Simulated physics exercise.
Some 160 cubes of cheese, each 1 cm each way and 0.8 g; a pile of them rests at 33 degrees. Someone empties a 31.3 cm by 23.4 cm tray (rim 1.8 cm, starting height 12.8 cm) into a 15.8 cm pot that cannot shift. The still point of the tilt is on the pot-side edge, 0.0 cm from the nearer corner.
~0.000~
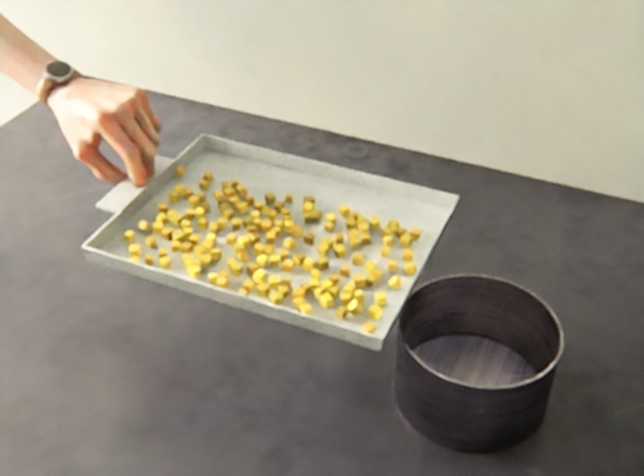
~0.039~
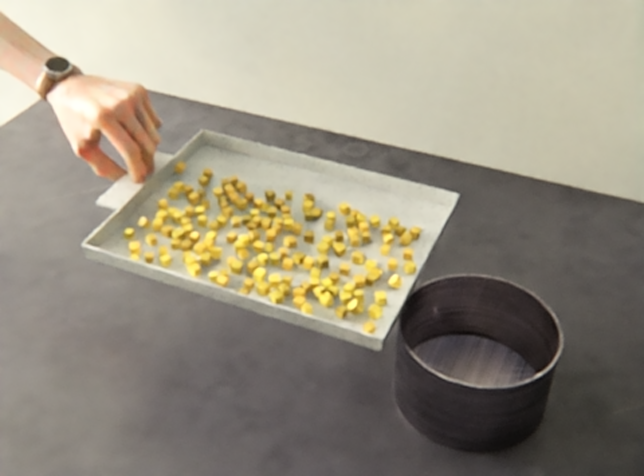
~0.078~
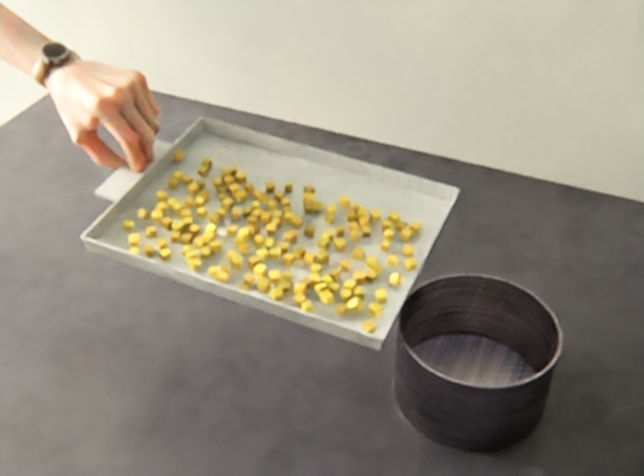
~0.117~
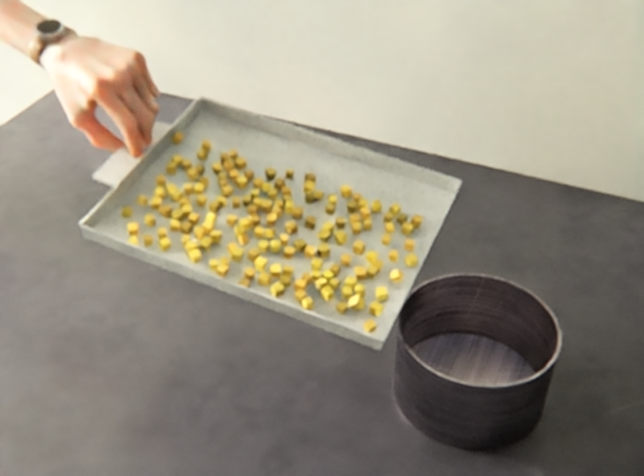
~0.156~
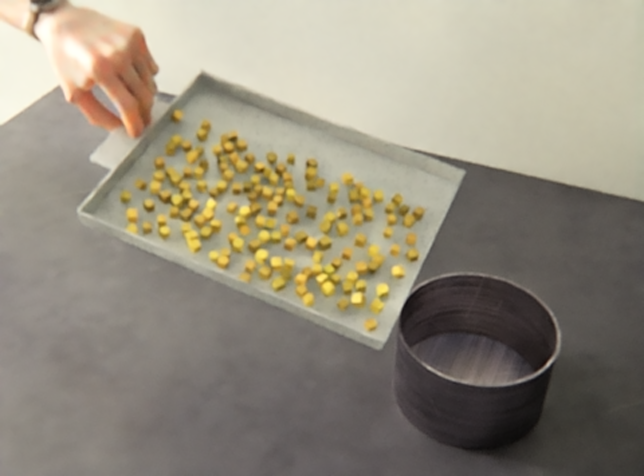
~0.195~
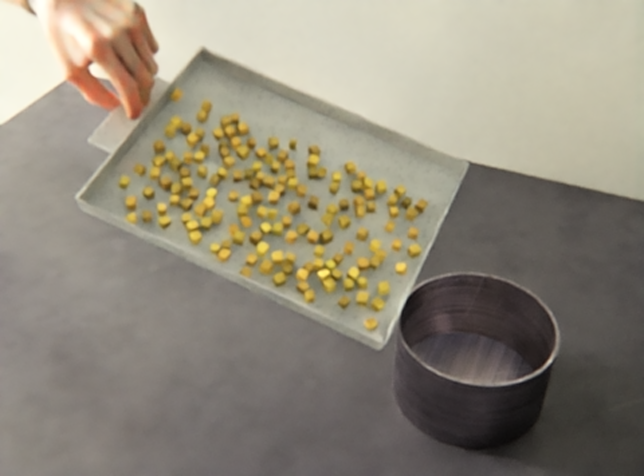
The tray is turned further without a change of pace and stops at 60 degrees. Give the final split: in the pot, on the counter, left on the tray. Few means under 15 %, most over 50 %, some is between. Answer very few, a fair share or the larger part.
Pot very few, counter the larger part, tray a fair share.
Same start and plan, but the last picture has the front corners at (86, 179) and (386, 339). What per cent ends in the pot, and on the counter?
Pot 30, counter 30.
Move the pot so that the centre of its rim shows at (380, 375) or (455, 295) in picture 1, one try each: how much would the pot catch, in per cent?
Some 40 and 0 per cent.
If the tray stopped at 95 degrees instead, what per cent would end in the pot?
It would be near 0 per cent.
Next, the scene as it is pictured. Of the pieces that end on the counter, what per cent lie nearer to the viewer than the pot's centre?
Roughly 100 per cent.
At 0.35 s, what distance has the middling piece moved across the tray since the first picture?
Some 0 cm.
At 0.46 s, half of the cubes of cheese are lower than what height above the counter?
Roughly 26 cm.
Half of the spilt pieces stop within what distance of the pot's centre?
About 20 cm.
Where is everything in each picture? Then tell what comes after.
The first picture shows tray tilt 0 degrees, front corners at (85, 246) and (381, 336); middle of the pieces at (270, 238); pot at (480, 327).
The second picture shows tray tilt 1 degrees, front corners at (85, 244) and (381, 336); middle of the pieces at (271, 236).
The third picture shows tray tilt 4 degrees, front corners at (84, 236) and (381, 337), lowest corner right front; middle of the pieces at (271, 230).
The fourth picture shows tray tilt 8 degrees, front corners at (83, 224) and (382, 338), lowest corner right front; middle of the pieces at (271, 220).
The fifth picture shows tray tilt 14 degrees, front corners at (81, 210) and (383, 339), lowest corner right front; middle of the pieces at (272, 208).
The sixth picture shows tray tilt 19 degrees, front corners at (79, 197) and (384, 341), lowest corner right front; middle of the pieces at (274, 198); pot at (478, 325). The tray's pace is about 140 degrees a second.
Then, at 0.35 s, tilt 41 degrees; the tray holds 100 %, the pot 0 %.
After 0.46 s, tilt 56 degrees; the tray holds 100 %, the pot 0 %.
After 0.70 s, tilt 60 degrees; the tray holds 65 %, the pot 0 %.
In the end, at 2.0 s, pot 0 %, counter 60 %, tray 40 %.
